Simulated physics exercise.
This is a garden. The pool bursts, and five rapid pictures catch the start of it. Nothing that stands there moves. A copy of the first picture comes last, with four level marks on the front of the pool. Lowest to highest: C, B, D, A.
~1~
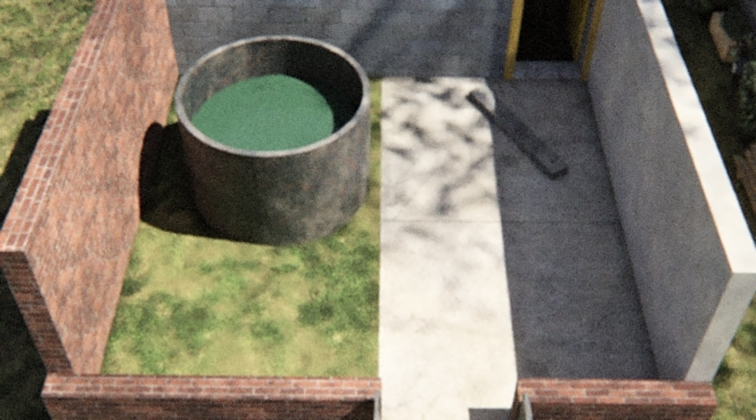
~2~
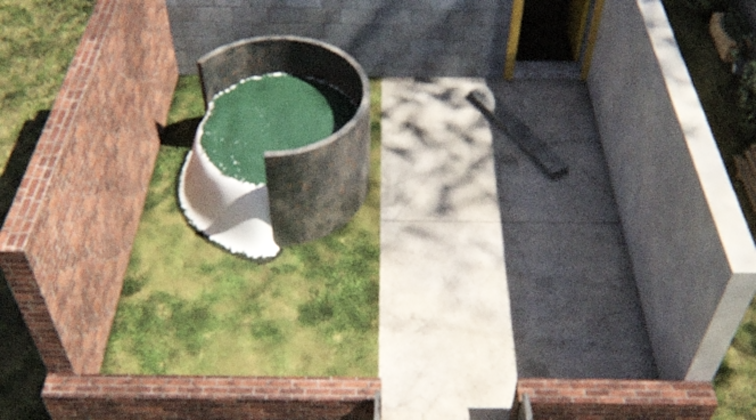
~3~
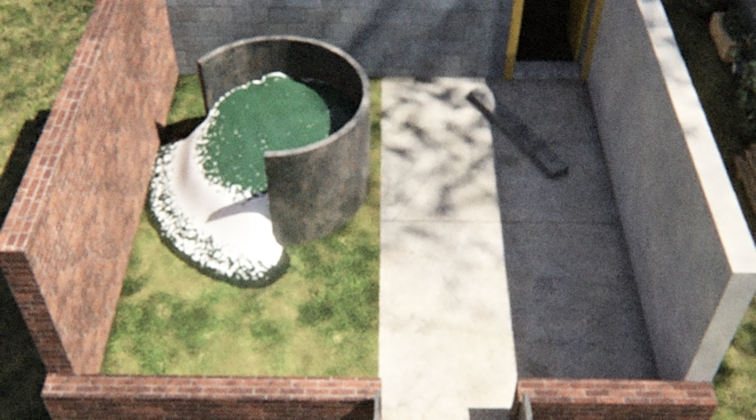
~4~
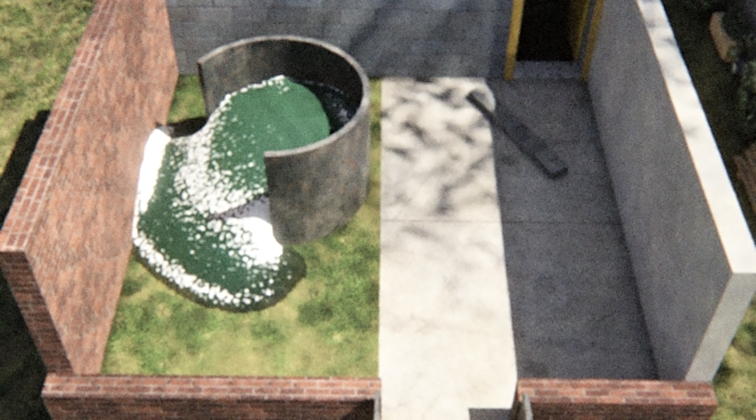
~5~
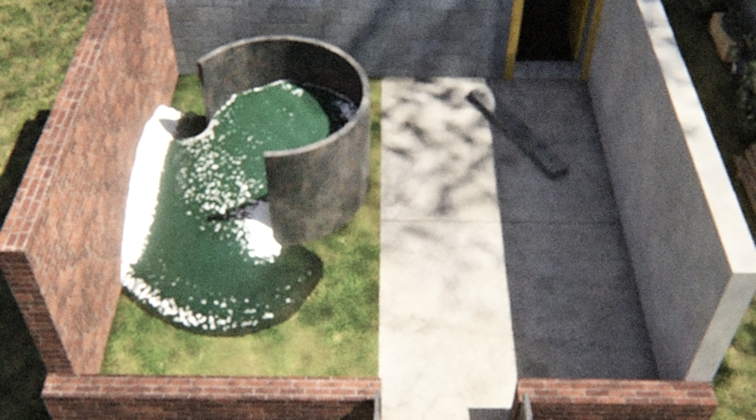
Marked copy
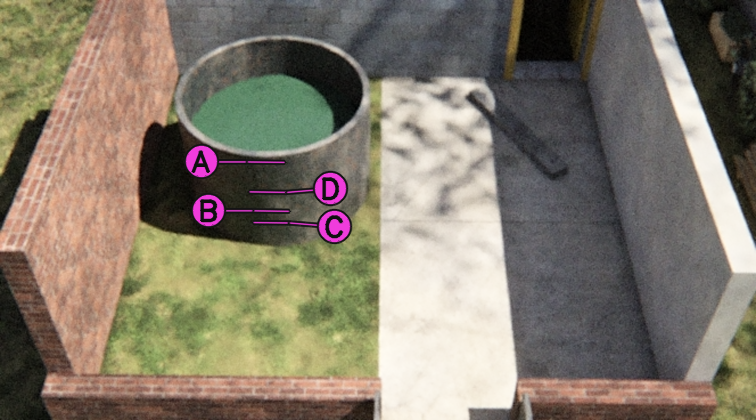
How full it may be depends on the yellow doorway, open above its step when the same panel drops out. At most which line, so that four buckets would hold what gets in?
That is line D.
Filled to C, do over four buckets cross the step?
No, not at all.
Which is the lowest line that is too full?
A it is.
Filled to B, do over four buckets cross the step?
No, that is safe.
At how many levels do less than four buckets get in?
Three.
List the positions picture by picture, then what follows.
Water in the pool at rest, its middle at (277, 128); foot of the yellow doorway at (546, 79); open gate at (450, 375).
Water covers 2 % of the ground and shows as far out as (258, 252).
Water covers 7 % of the ground and shows as far out as (266, 279).
Water covers 10 % of the ground and shows as far out as (264, 302).
Water covers 14 % of the ground and shows as far out as (280, 310).
On the marked copy, A at (265, 162); B at (270, 211); C at (271, 222); D at (268, 192); from the bottom up C, B, D, A.
For line A, about 11 bucketfuls get in.
For line B, nothing gets over.
For line C, nothing gets over.
For line D, a bucket or two gets in.
